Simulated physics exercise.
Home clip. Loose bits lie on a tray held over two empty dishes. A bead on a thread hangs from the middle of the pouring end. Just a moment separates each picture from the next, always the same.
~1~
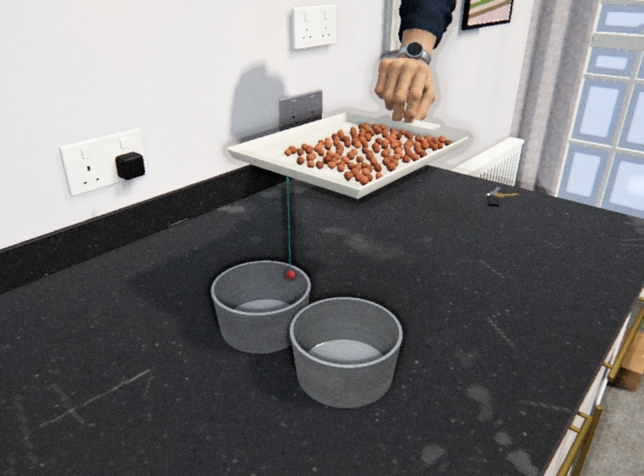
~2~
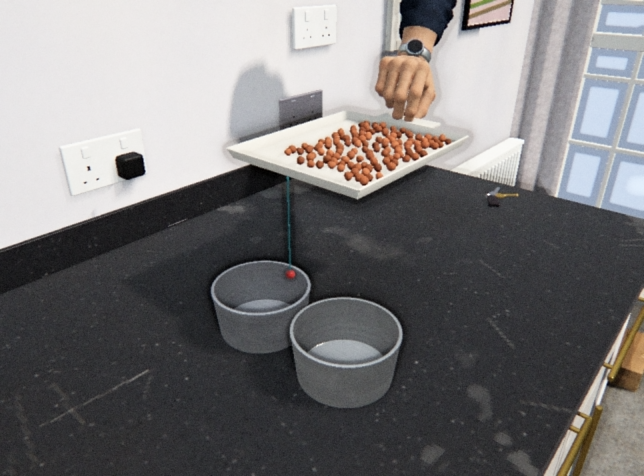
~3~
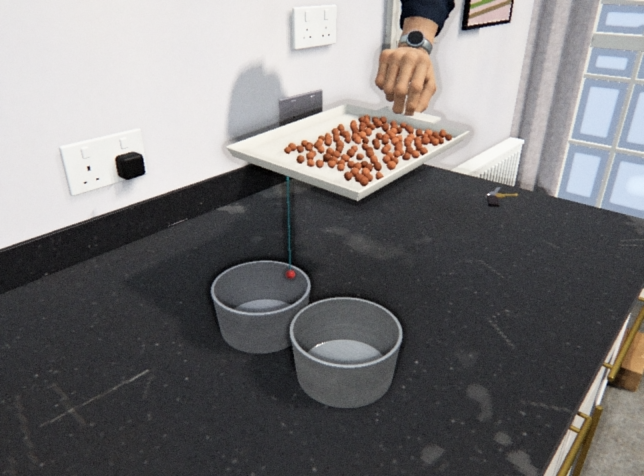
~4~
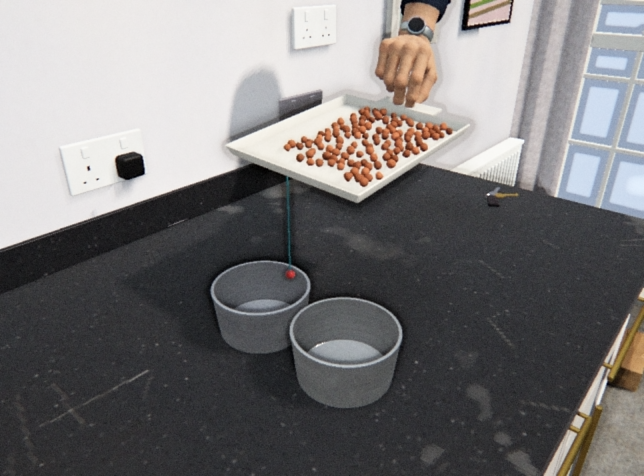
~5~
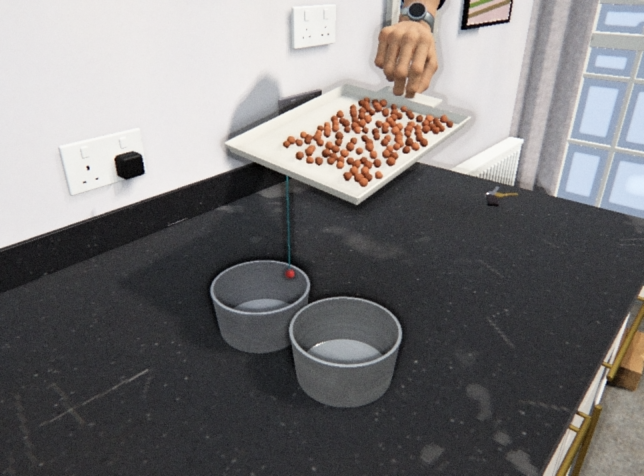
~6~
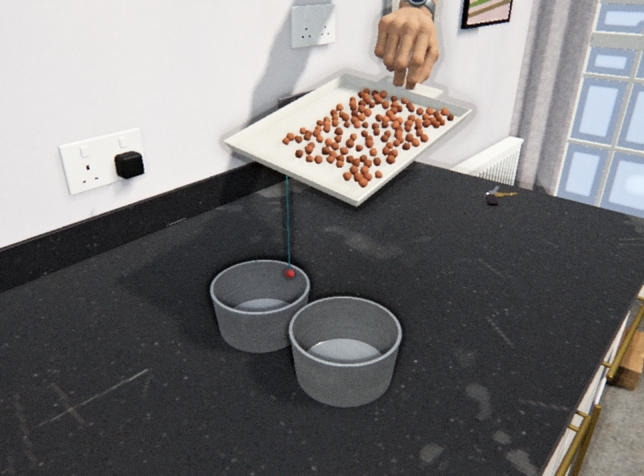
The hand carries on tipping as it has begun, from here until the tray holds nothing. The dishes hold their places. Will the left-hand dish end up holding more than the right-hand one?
Most of the load heads over to the right dish, I'd guess.
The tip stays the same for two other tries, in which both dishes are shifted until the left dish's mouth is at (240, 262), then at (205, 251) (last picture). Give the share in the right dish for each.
About 60 and 10 per cent respectively.
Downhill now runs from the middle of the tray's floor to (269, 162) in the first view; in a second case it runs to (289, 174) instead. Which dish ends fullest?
Try 1: The left-side dish; try 2: The left-side dish.
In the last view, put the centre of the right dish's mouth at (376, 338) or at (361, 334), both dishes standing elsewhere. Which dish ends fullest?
At the first spot the right-side one comes out ahead, at the second spot the right-side one.
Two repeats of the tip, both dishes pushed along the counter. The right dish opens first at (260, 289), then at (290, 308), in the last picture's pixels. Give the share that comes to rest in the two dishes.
Around 10 then around 50 per cent.
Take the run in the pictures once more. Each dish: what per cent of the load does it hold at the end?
I'd say some 0 in a hundred wind up in the left dish, and some 90 in a hundred in the right.
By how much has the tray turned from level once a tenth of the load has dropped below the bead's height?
I'd put it at about 95 degrees.
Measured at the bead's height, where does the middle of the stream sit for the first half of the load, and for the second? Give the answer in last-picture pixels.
Early half (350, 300), late half (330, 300).
Just after the last frame, tray tipped steeply; almost all on the tray; just a few in the right dish; just a few in the air.
A moment on, tray tipped right over; roughly a quarter on the tray; roughly a third in the right dish; just a few outside both; roughly a third in the air.
Further on, tray tipped past a quarter turn; the larger part in the right dish; about a tenth in the left dish; about a tenth outside both.
When it is over, tray tipped past a quarter turn; the larger part in the right dish; about a tenth in the left dish; about a tenth outside both.
